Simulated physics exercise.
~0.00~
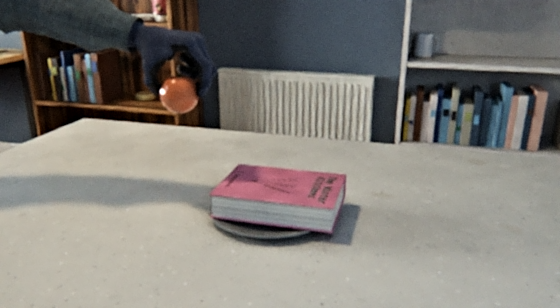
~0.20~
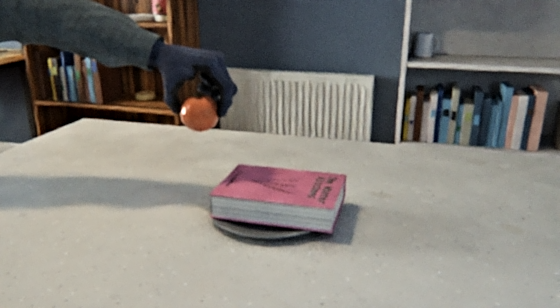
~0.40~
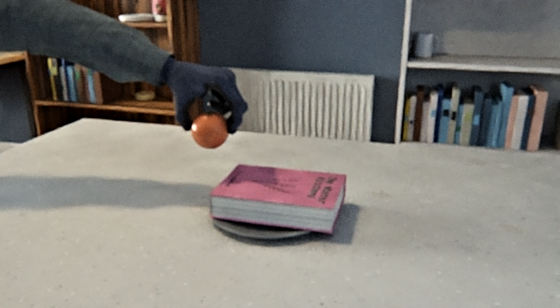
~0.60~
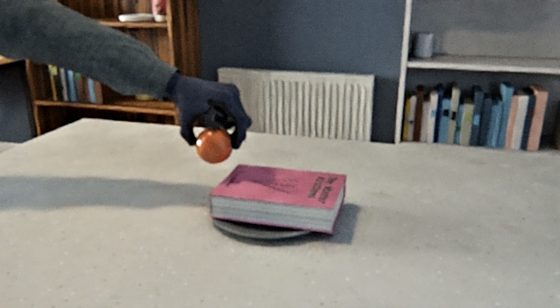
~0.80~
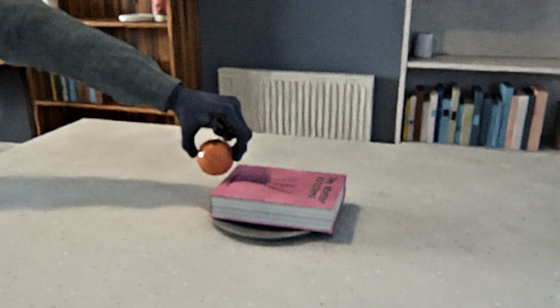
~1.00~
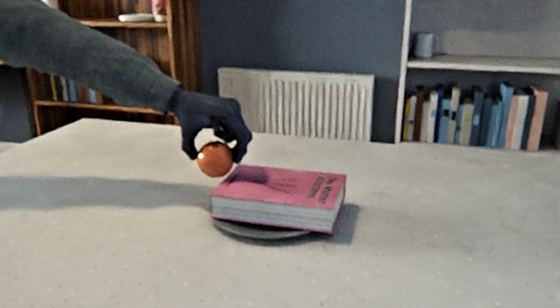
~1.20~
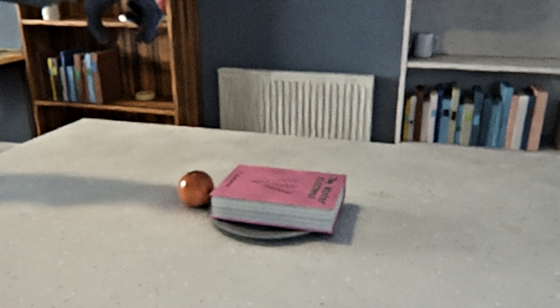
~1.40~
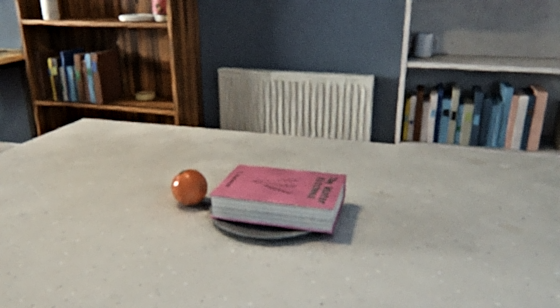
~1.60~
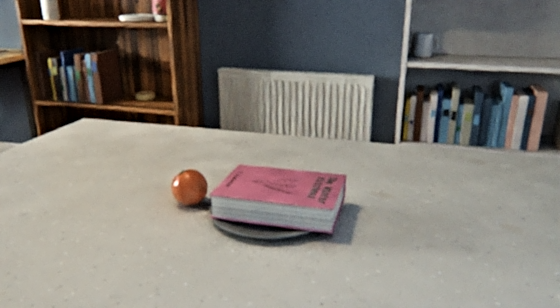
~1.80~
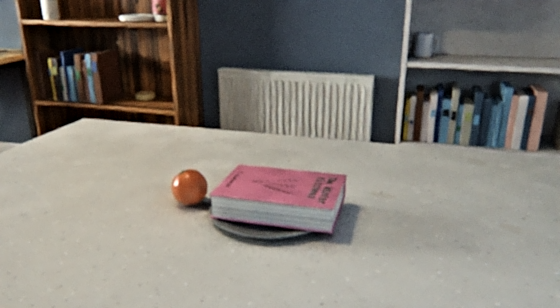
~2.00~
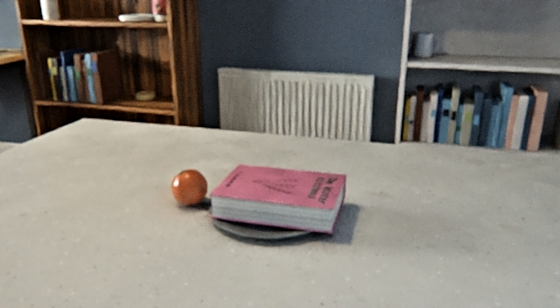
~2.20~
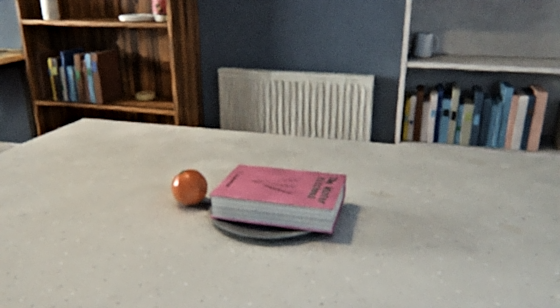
To begin with, a pink book rests on a grey plate on a pale table, while a dark-gloved hand holds an orange tomato above and behind it to the left. The hand moves right and lowers the tomato towards the book's back left corner, where it pauses briefly. Then the hand lets go and draws away, and the tomato drops off to the left of the book, down to the tabletop. It shifts slightly further left and comes to rest beside the book. At the end the tomato lies still there, with the book and plate still in place.
